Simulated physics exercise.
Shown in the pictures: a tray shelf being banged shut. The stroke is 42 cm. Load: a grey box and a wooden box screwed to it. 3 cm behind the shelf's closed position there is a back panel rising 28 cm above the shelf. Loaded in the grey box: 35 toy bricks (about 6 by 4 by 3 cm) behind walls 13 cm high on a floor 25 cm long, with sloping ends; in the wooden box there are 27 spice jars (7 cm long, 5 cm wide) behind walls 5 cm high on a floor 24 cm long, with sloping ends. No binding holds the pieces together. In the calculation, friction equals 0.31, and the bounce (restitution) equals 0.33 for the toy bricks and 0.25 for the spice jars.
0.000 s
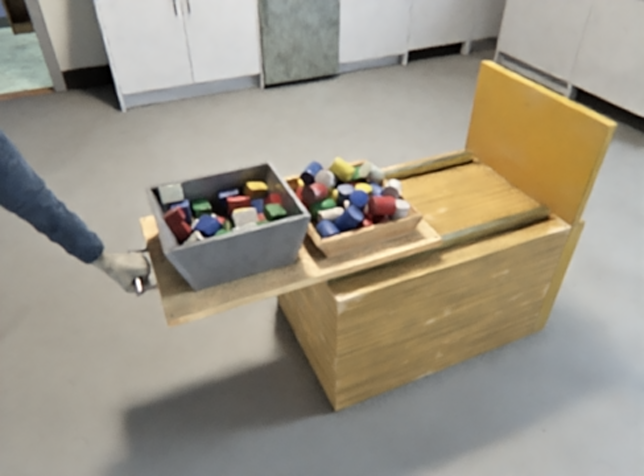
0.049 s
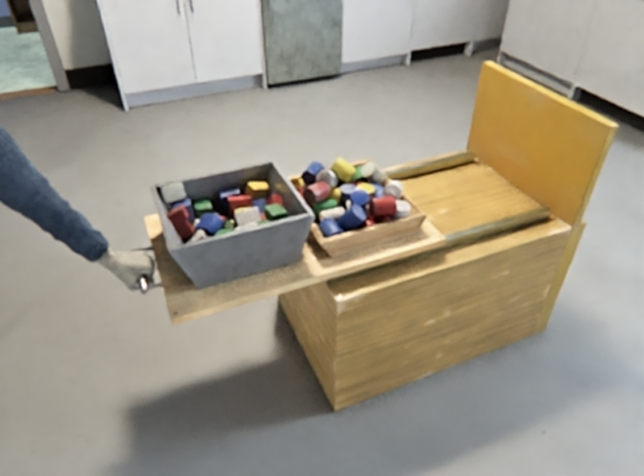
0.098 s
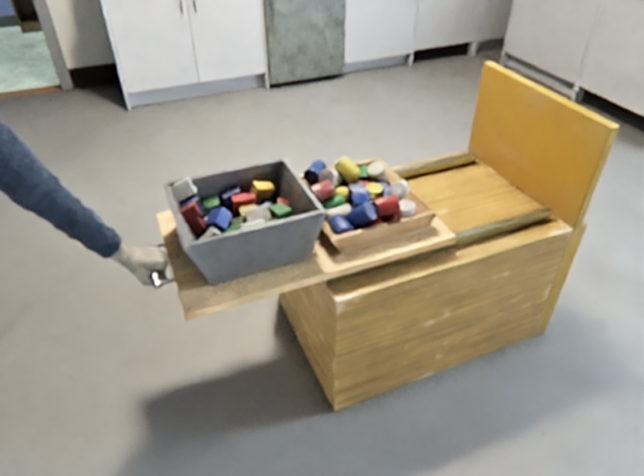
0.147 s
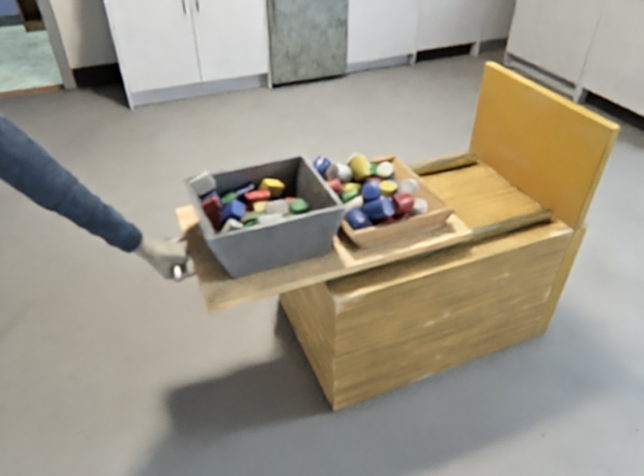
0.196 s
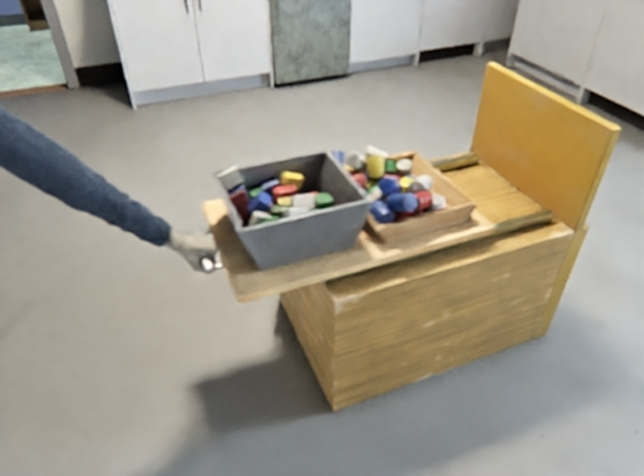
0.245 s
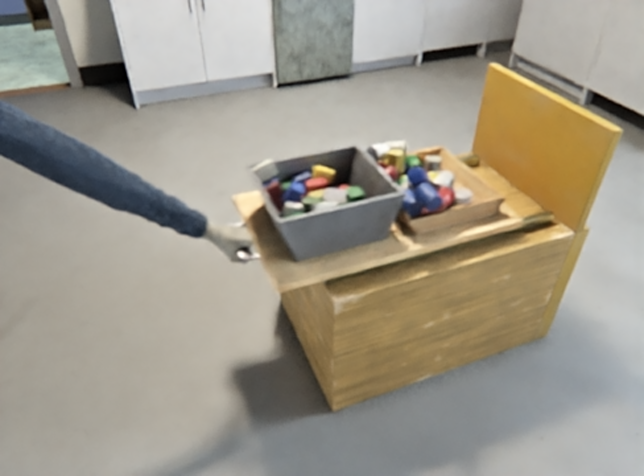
In a room with white cabinets, a gloved hand pushed a wooden shelf rightward over a wooden chest, carrying a grey box and a wooden box of colourful pieces along, slowly at first, then faster.
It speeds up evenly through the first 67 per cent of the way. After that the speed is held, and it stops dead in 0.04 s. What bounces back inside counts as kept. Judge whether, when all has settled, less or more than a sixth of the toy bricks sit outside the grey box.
When all has settled, less than a sixth are outside.
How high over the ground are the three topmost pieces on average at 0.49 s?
About 78 cm up, on average.
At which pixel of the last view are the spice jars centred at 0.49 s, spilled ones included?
In the last view they're centred near (495, 163).
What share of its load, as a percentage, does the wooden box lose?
For the wooden box, roughly 40 percent.
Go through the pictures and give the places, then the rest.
In the first picture (each is followed by its nearest rim corner in this view; the camera moves round a little), grey box, (170, 250); wooden box, (321, 242); moved in 0 cm; none out.
The second picture shows grey box, (174, 248); wooden box, (324, 241); moved in 1 cm.
The third picture shows grey box, (188, 244); wooden box, (335, 238); moved in 4 cm.
The fourth picture shows grey box, (211, 238); wooden box, (354, 233); moved in 10 cm.
The fifth picture shows grey box, (242, 230); wooden box, (380, 226); moved in 18 cm.
The sixth picture shows grey box, (281, 221); wooden box, (412, 219); moved in 28 cm; none out.
After 0.29 s, the shelf hits its stop.
After 0.37 s, grey box 35 in, 0 out and wooden box 24 in, 3 out.
After 0.49 s, grey box 35 in, 0 out and wooden box 18 in, 9 out.
After 0.71 s, grey box 33 in, 2 out and wooden box 18 in, 9 out.
Outcome (at 1.14 s), grey box 33 in, 2 out and wooden box 16 in, 11 out. Asked share, 2 of 35, 6 per cent.
